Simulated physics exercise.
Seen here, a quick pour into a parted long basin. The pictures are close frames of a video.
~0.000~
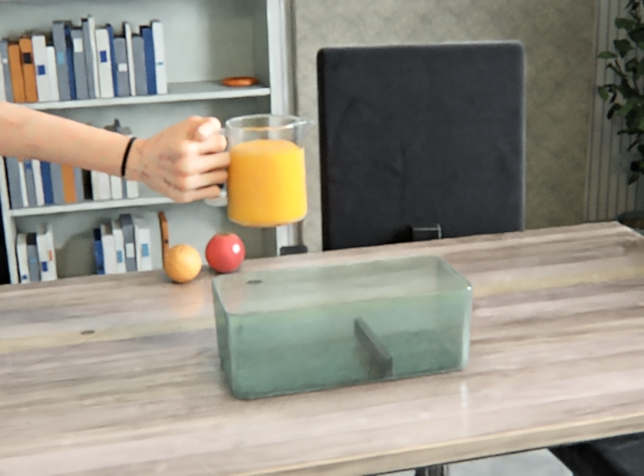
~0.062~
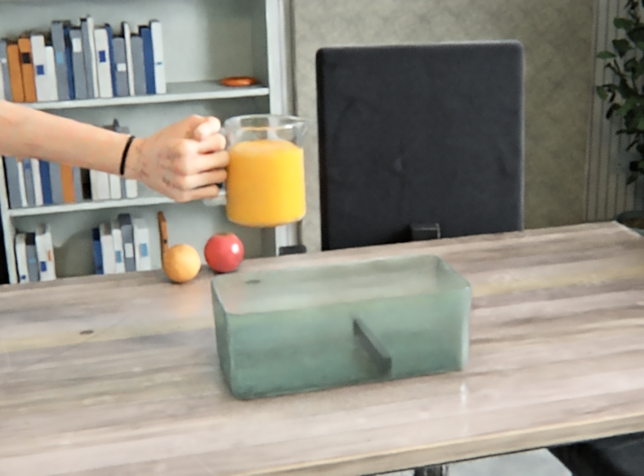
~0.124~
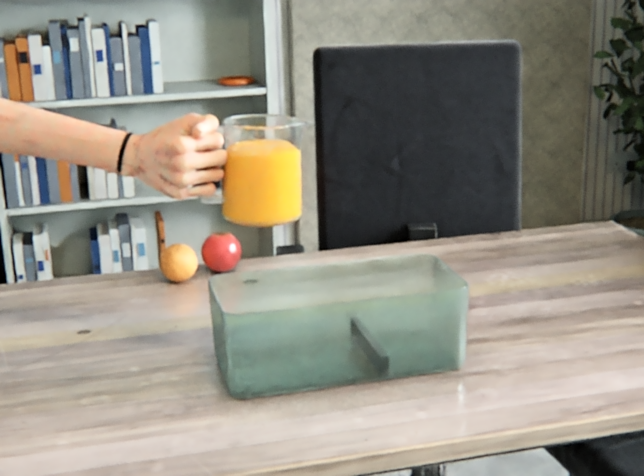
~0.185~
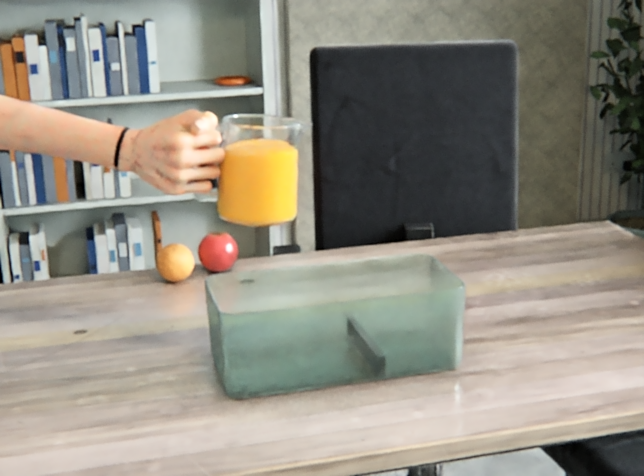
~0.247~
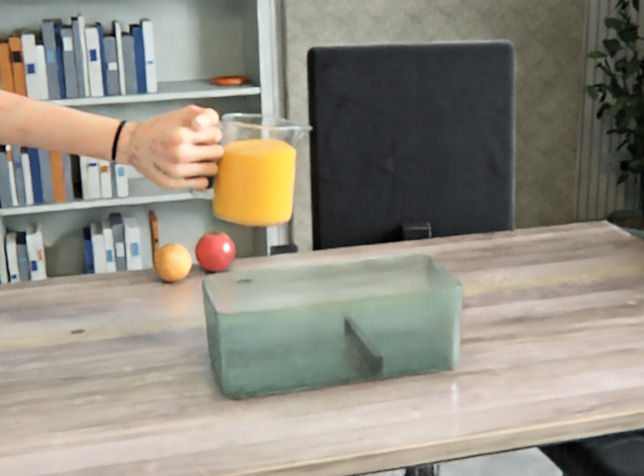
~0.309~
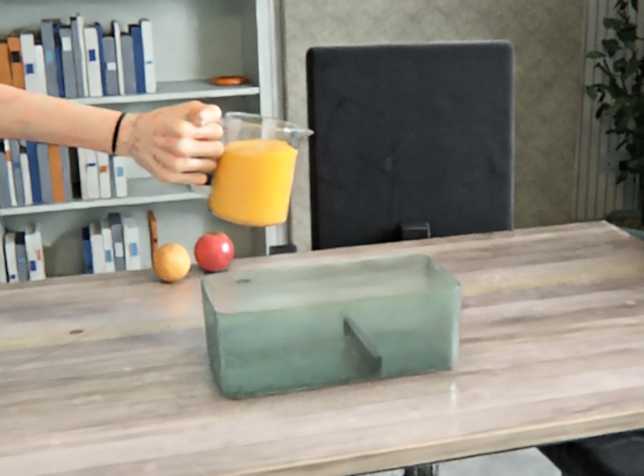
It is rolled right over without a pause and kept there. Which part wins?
It is the right-hand one.
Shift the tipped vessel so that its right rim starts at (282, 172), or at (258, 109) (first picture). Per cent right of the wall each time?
Roughly 10 per cent, and 10 per cent.
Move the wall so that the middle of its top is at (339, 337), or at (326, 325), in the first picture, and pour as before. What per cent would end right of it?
The first gives 90 %, the second 95 %.
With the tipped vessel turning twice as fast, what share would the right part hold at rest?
Close to 60 per cent.
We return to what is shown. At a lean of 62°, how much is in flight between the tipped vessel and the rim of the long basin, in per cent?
Roughly 10 in a hundred.
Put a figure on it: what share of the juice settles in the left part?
Some 40 per cent.
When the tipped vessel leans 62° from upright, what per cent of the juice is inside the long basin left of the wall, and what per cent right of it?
The left part 0 per cent, the right part 0.
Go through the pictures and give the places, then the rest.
Tilt 0°; pouring edge (315, 120); surface from (228, 150) to (298, 144); the long basin's rim runs from (219, 298) to (455, 271); the wall's top is at (372, 337), in the first frame.
Tilt 1°; pouring edge (315, 120); surface from (227, 150) to (297, 144), in the second frame.
Tilt 2°; pouring edge (313, 121); surface from (225, 149) to (296, 143), in the third frame.
Tilt 5°; pouring edge (312, 123); surface from (222, 149) to (292, 144), in the fourth frame.
Tilt 8°; pouring edge (312, 127); surface from (220, 150) to (292, 143), in the fifth frame.
Tilt 13°; pouring edge (313, 131); surface from (220, 150) to (292, 143), in the sixth frame.
After 0.77 s the tilt is 62° and 91 per cent is still to pour, 0 is left of the wall and 0 right of it.
After 1.11 s the tilt is 94° and 42 per cent is still to pour, 4 is left of the wall and 32 right of it.
After 1.46 s the tilt is 101° and 8 per cent is still to pour, 23 is left of the wall and 63 right of it.
After 1.84 s the tilt is 101° and 1 per cent is still to pour, 37 is left of the wall and 60 right of it.
In the end 38 per cent lies left of the wall, 61 right of it and 1 outside.
